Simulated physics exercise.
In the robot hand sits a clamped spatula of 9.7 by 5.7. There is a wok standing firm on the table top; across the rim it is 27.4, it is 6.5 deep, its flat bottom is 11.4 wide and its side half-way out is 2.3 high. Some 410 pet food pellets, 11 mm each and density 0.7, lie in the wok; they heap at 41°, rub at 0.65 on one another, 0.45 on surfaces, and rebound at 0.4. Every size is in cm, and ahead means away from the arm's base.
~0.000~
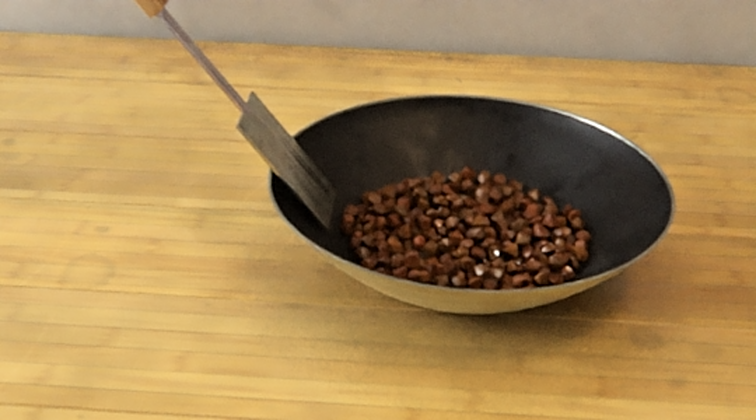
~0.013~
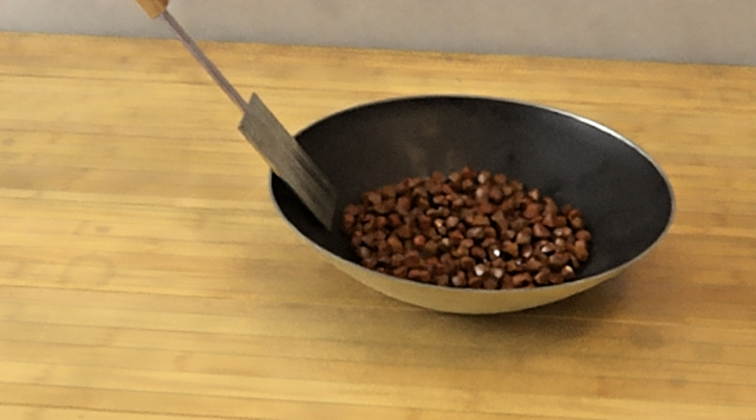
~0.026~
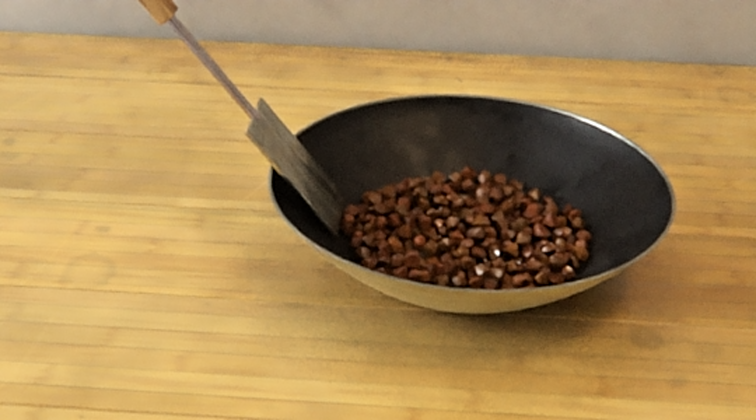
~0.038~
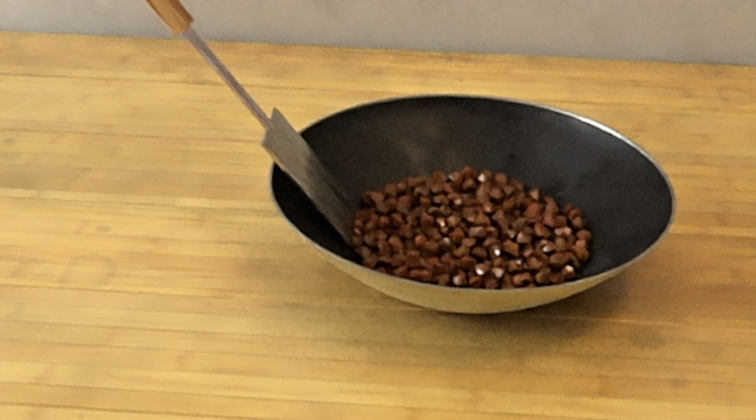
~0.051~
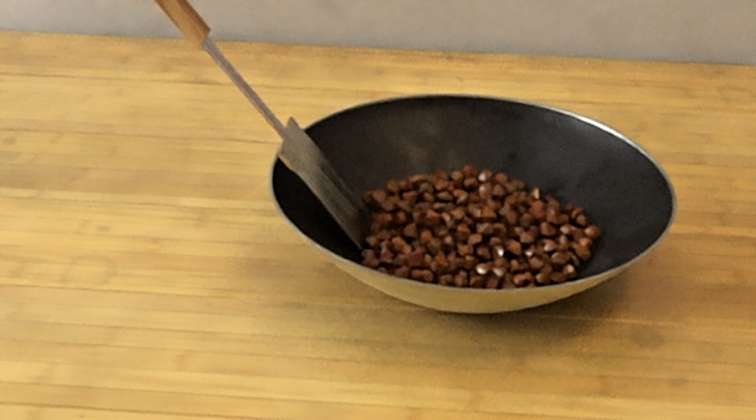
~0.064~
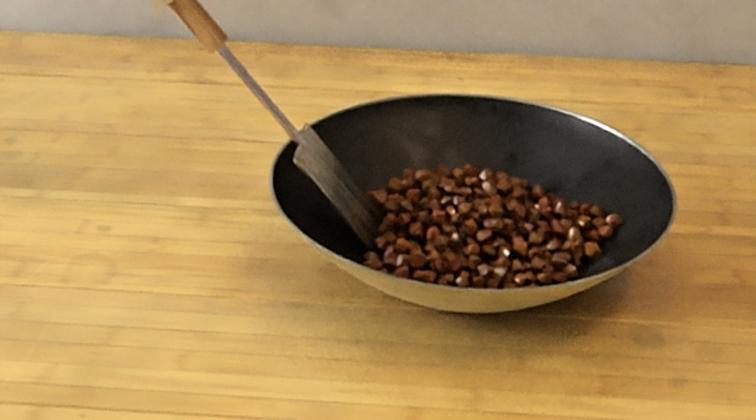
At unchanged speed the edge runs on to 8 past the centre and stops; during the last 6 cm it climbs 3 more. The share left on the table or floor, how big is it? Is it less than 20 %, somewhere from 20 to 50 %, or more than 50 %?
It is less than 20 %.
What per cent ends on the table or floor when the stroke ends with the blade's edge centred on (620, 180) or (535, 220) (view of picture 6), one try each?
I'd say some 25 per cent, then some 0 per cent.
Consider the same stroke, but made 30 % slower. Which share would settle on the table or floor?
Then roughly 5 percent.
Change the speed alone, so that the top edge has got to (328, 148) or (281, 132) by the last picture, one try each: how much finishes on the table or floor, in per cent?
That comes to about 25 and about 5 percent, in that order.
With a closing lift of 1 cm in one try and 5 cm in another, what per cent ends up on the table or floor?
Roughly 15 per cent, then 15 per cent.
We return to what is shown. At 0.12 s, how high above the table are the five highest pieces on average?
Height: Approx. 7 cm.
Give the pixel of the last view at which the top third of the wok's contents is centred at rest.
The centre sits at about (591, 216).
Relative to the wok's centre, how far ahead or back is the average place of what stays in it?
Forward offset: Roughly 4.0 cm.
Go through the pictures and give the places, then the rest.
The first picture shows the spatula top edge at (244, 108), sloping 52°; upper third of the load around (471, 224), from x 345 to 585, top at y 175; 406 in the wok.
The second picture shows the spatula top edge at (246, 109), sloping 52°; upper third of the load around (471, 224), from x 345 to 585, top at y 175.
The third picture shows the spatula top edge at (254, 115), sloping 52°; upper third of the load around (471, 224), from x 345 to 585, top at y 175.
The fourth picture shows the spatula top edge at (268, 125), sloping 52°; upper third of the load around (474, 223), from x 355 to 585, top at y 175.
The fifth picture shows the spatula top edge at (284, 134), sloping 52°; upper third of the load around (475, 220), from x 370 to 595, top at y 170.
The sixth picture shows the spatula top edge at (300, 141), sloping 52°; upper third of the load around (484, 218), from x 370 to 615, top at y 170; 406 in the wok.
After 0.12 s, sloping 52°, highest piece 8 above the table; 406 in the wok.
After 0.18 s, sloping 52°, highest piece 9 above the table; 403 in the wok, 3 on the blade or in flight.
After 0.41 s, sloping 52°, highest piece 9 above the table; 354 in the wok, 34 on the table or floor, 18 on the blade or in flight.
After 1.46 s, sloping 52°, highest piece 7 above the table; 353 in the wok, 53 on the table or floor.
In the end, 353 in the wok, 53 on the table or floor. That is 13 % on the table or floor.
